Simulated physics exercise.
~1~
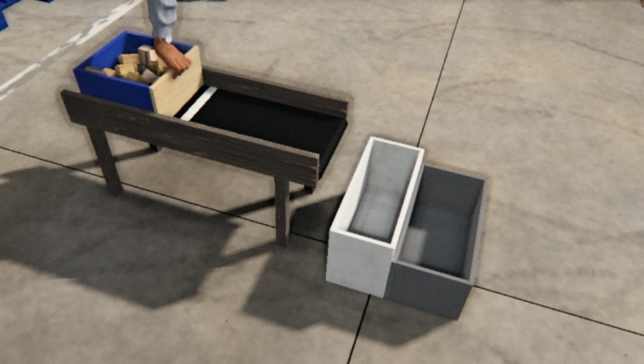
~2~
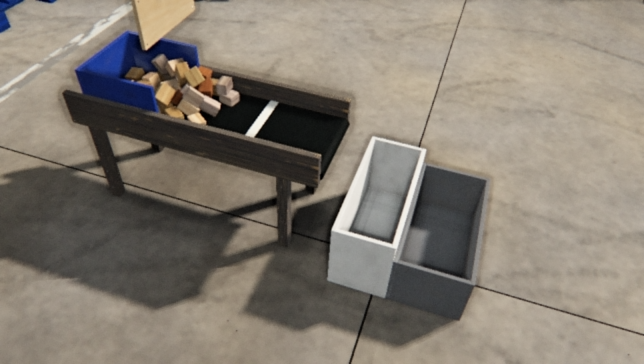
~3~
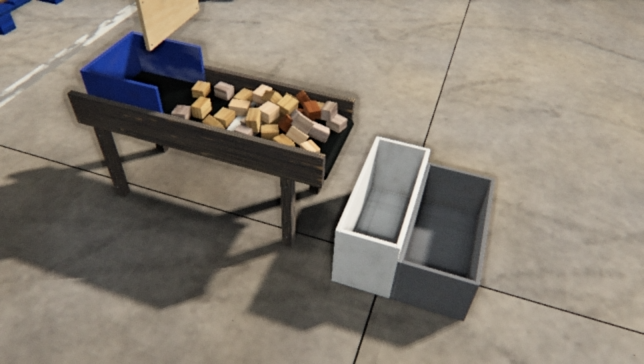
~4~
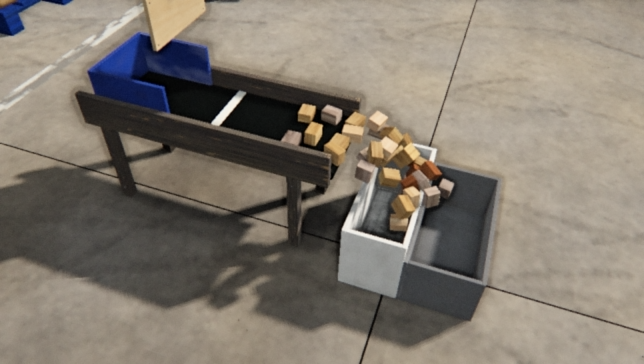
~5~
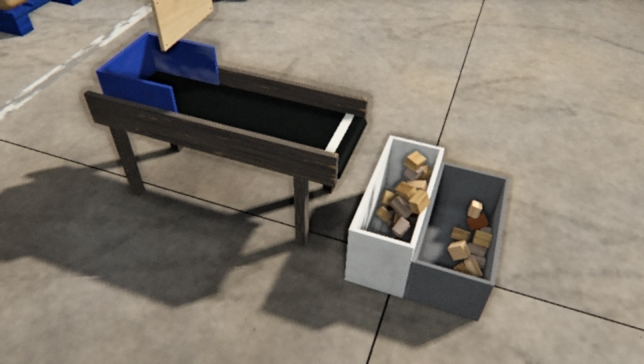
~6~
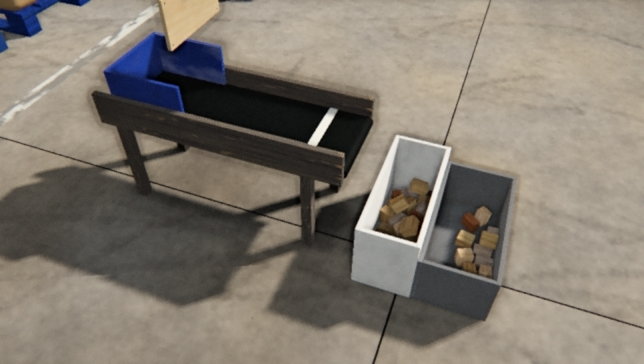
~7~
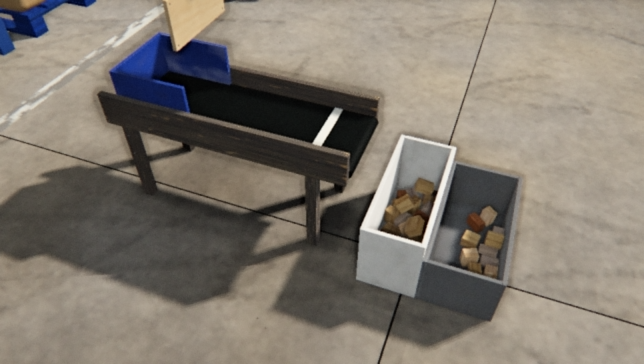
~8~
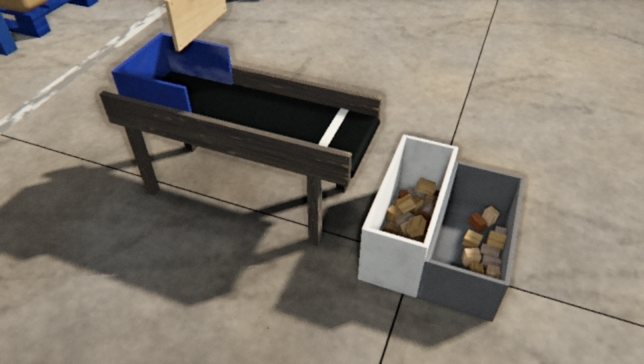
Wooden blocks riding a dark conveyor belt out of an opened blue pen, tumbling off the end and settling in white and grey boxes.
